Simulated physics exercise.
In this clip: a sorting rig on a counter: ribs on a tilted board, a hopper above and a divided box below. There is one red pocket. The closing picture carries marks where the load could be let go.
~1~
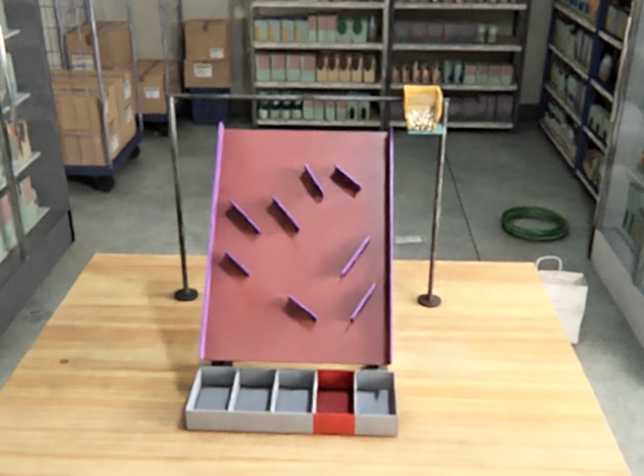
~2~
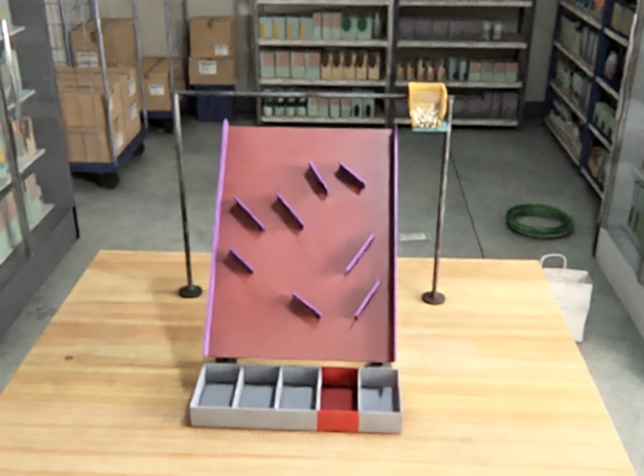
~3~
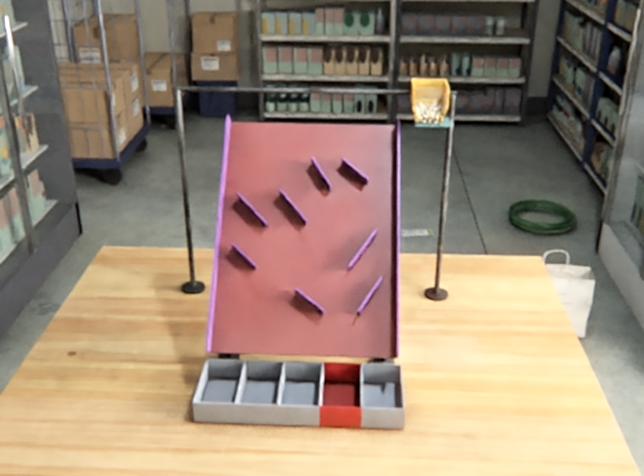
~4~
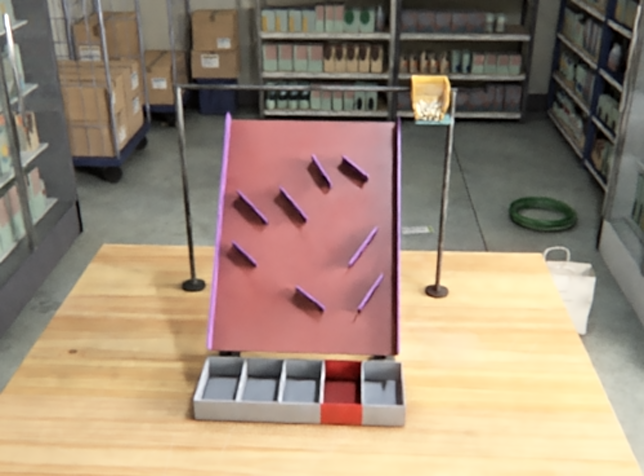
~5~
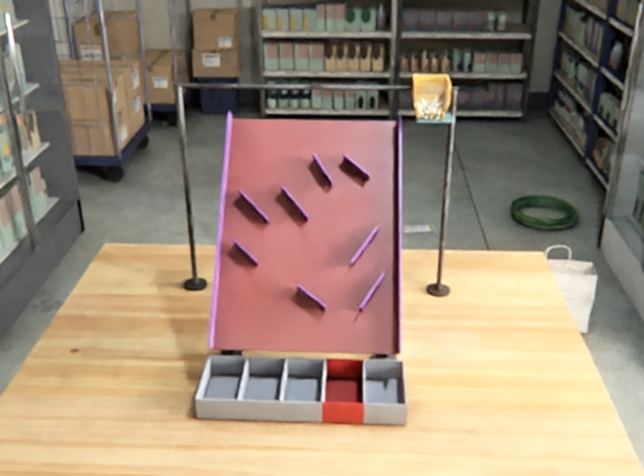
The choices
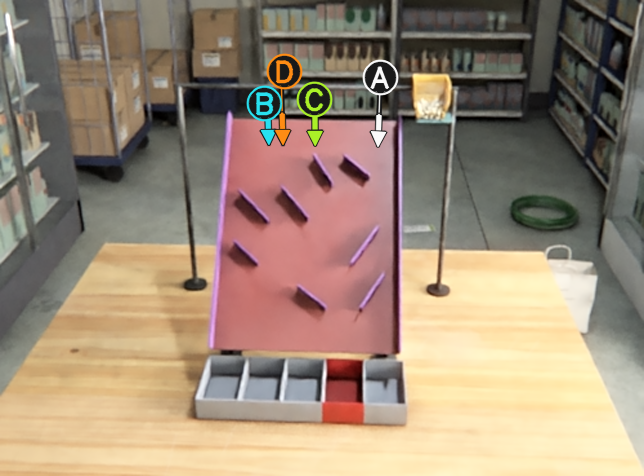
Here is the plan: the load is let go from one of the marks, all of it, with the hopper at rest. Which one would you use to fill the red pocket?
Mark C.
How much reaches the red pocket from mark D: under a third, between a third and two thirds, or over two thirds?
It is between a third and two thirds.
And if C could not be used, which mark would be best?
Mark D.
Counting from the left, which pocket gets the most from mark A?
The fifth from the left.
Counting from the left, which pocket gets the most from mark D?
The fourth.
On the marked copy, mark A meets the board at (378, 141); mark B meets the board at (268, 139); mark C meets the board at (315, 140); mark D meets the board at (282, 139).
Choosing A, a small share in the red pocket, the bulk in other pockets, only a few outside the box.
Choosing B, close to a quarter in the red pocket, close to two thirds in other pockets.
Choosing C, the bulk in the red pocket, a small share in other pockets.
Choosing D, close to half in the red pocket, close to a third in other pockets, close to a quarter outside the box.
